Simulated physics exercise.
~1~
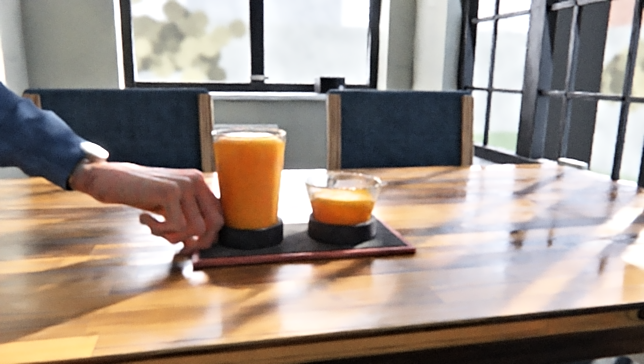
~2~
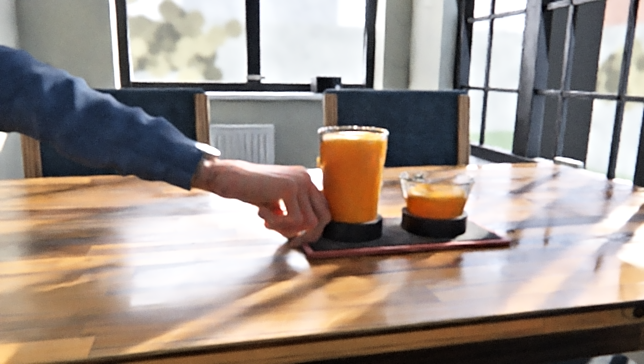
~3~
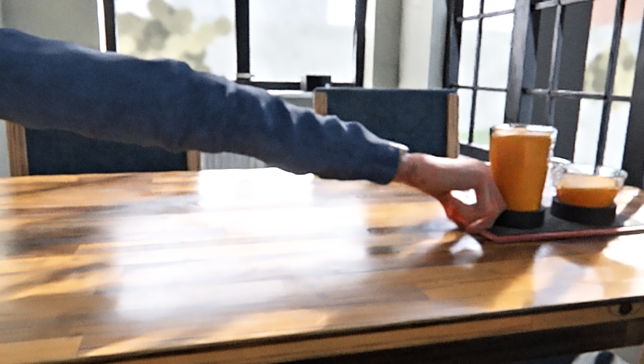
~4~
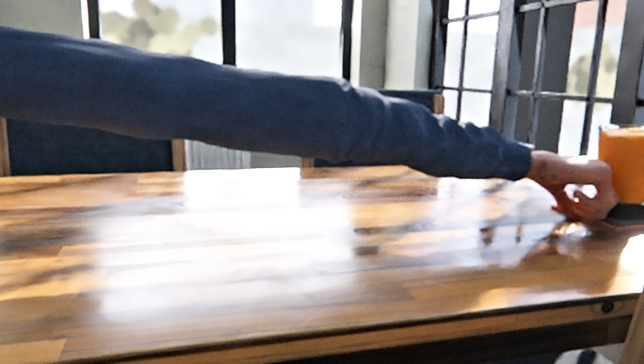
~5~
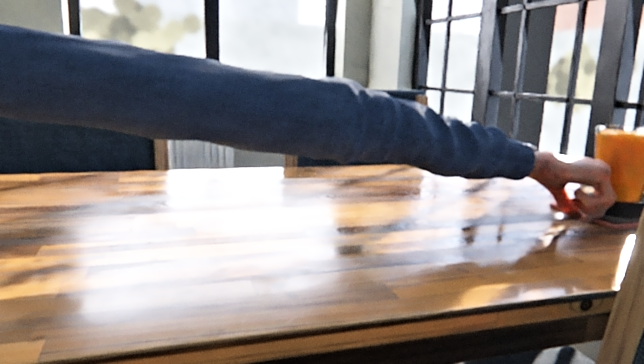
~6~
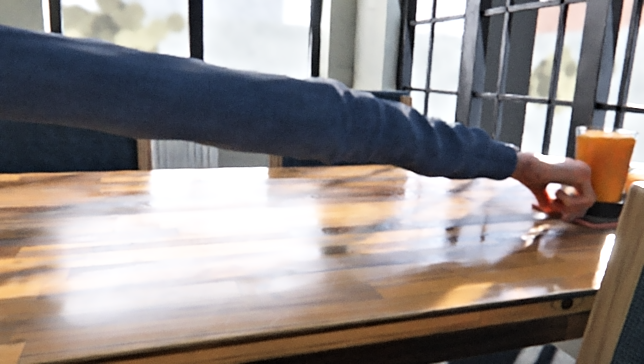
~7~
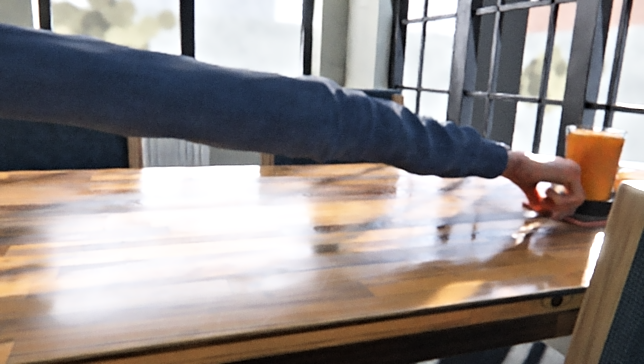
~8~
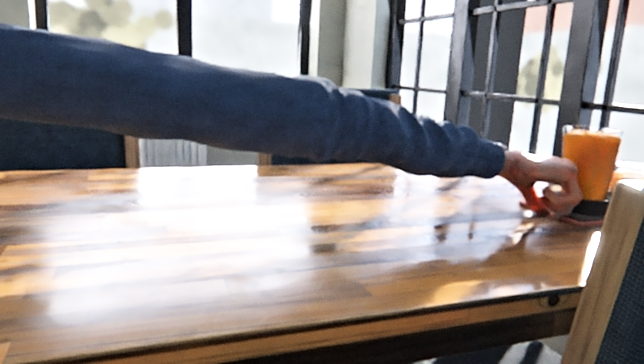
A dark tray carrying a tall tumbler and a small, wide cup of orange juice slides right across a sunlit wooden table as a blue-sleeved arm stretches out, its hand beside the tumbler. It ends at rest near the right edge of view, the hand still beside the upright tumbler.
